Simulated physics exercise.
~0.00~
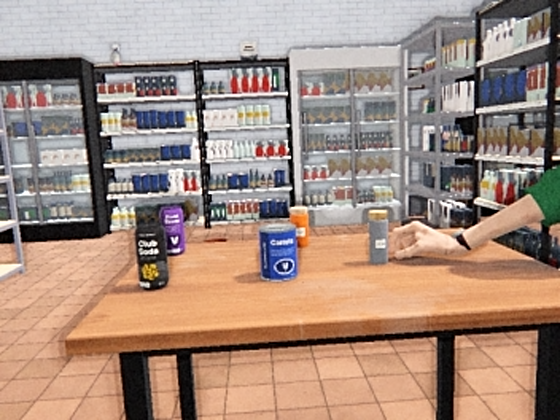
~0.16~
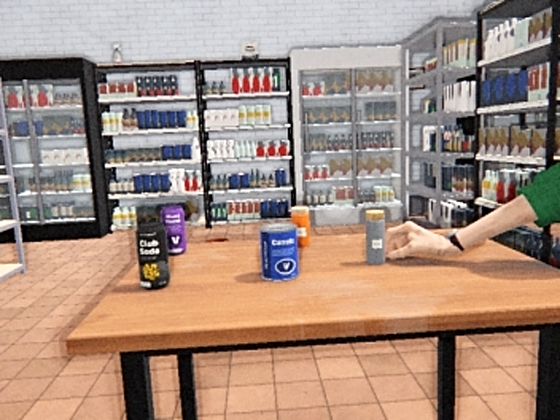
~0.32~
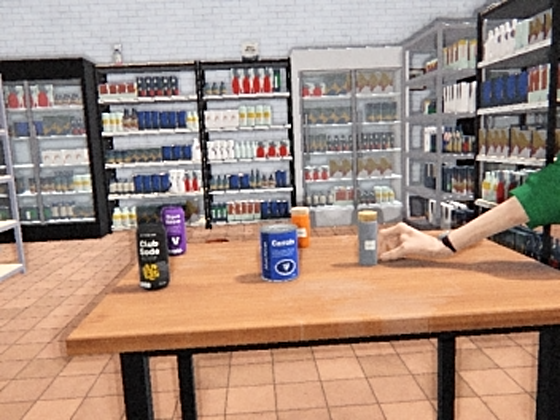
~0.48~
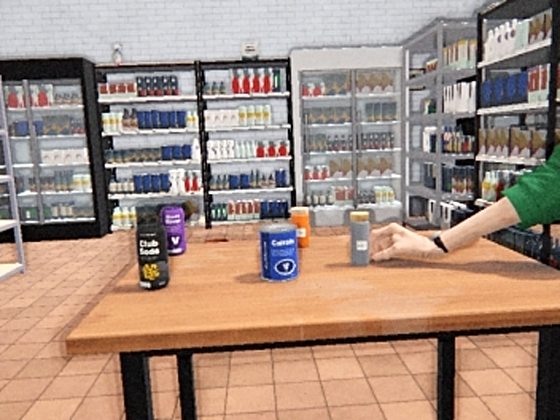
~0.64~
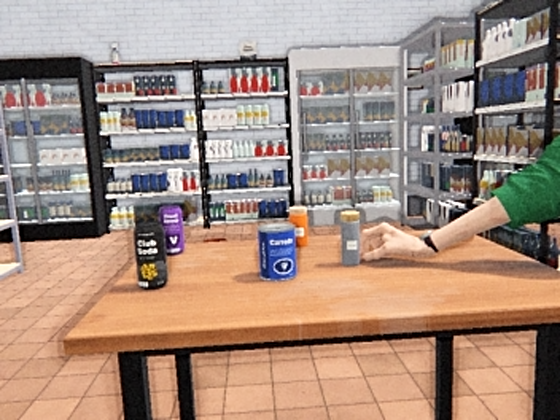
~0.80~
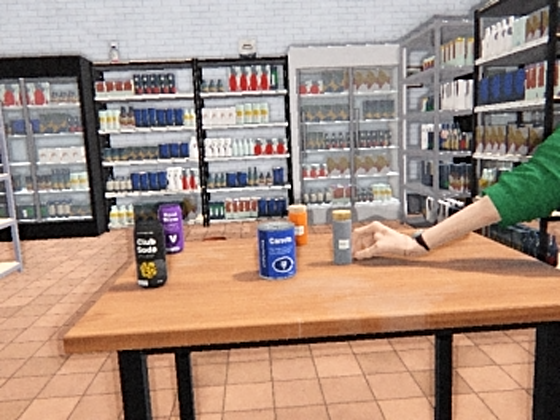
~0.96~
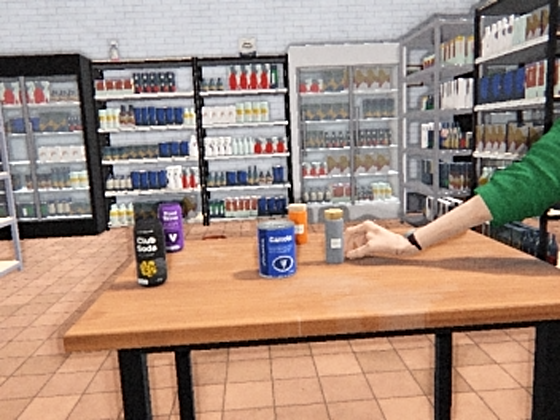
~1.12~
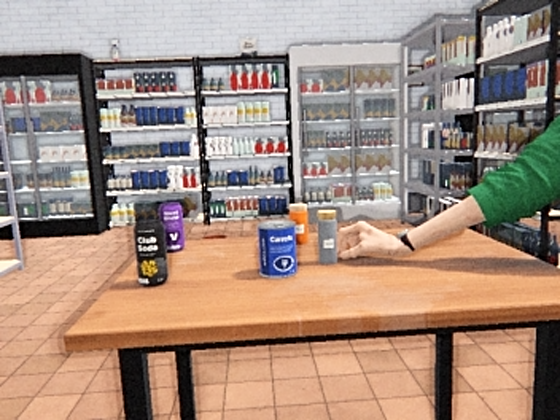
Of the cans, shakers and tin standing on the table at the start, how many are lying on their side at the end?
None of them are lying on their side; the grey shaker has slid to the left but still stands, and the other four are upright where they began.
